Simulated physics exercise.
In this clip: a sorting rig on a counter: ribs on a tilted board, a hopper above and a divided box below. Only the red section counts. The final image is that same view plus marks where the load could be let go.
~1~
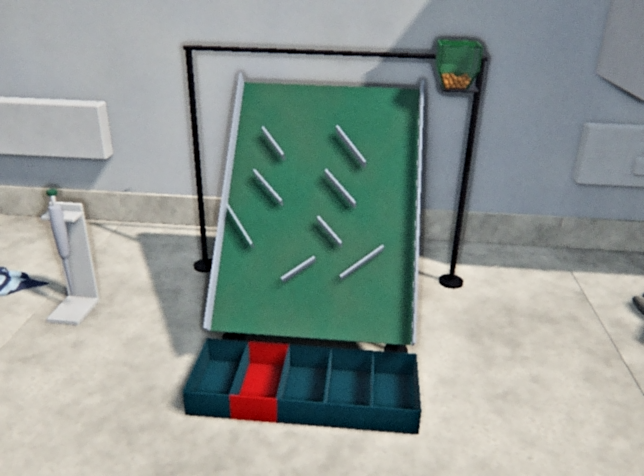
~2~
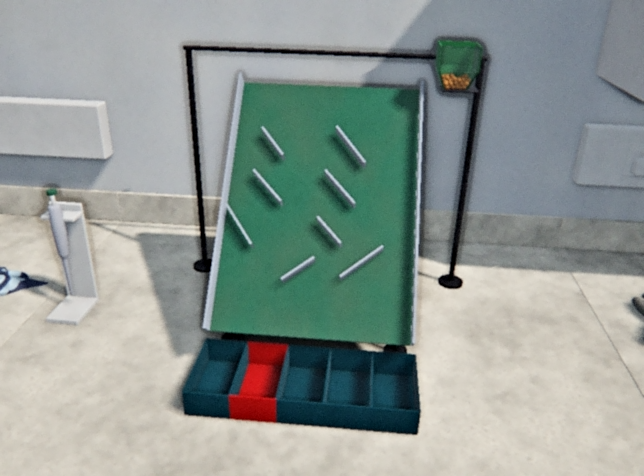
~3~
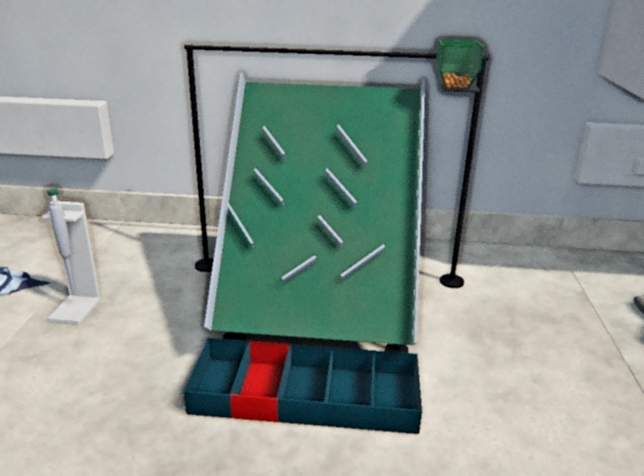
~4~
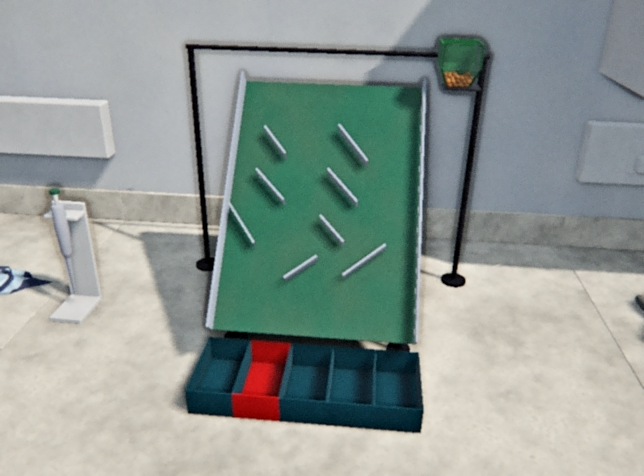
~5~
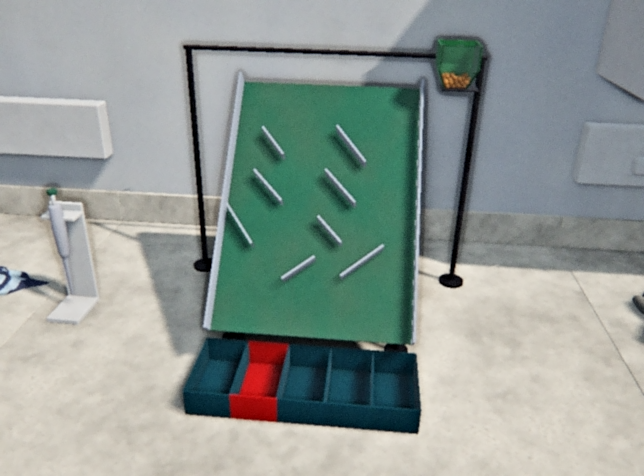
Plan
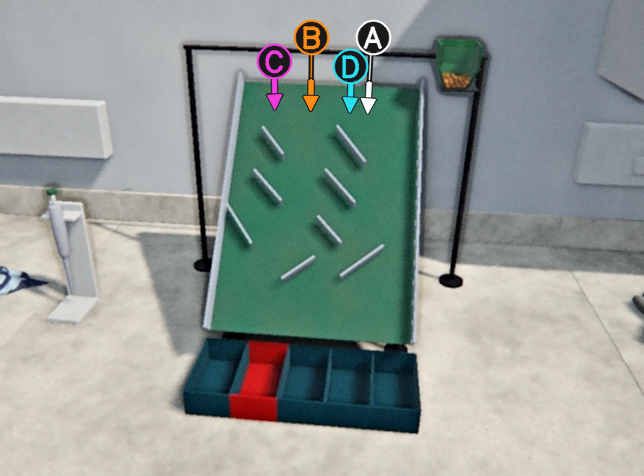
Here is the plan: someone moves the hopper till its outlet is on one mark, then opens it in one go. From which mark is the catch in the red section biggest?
Use mark C.
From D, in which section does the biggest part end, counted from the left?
It is the fifth one.
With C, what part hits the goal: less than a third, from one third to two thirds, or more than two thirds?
It is from one third to two thirds.
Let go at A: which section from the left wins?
The fifth.
On the marked copy, mark A meets the board at (367, 108); mark B meets the board at (310, 105); mark C meets the board at (274, 104); mark D meets the board at (350, 107).
Choosing A, about a tenth in the red section, the larger part in other sections, about a tenth outside the box.
Choosing B, about a tenth in the red section, the larger part in other sections, about a tenth outside the box.
Choosing C, roughly half in the red section, roughly half in other sections, just a few outside the box.
Choosing D, just a few in the red section, the larger part in other sections, about a tenth outside the box.
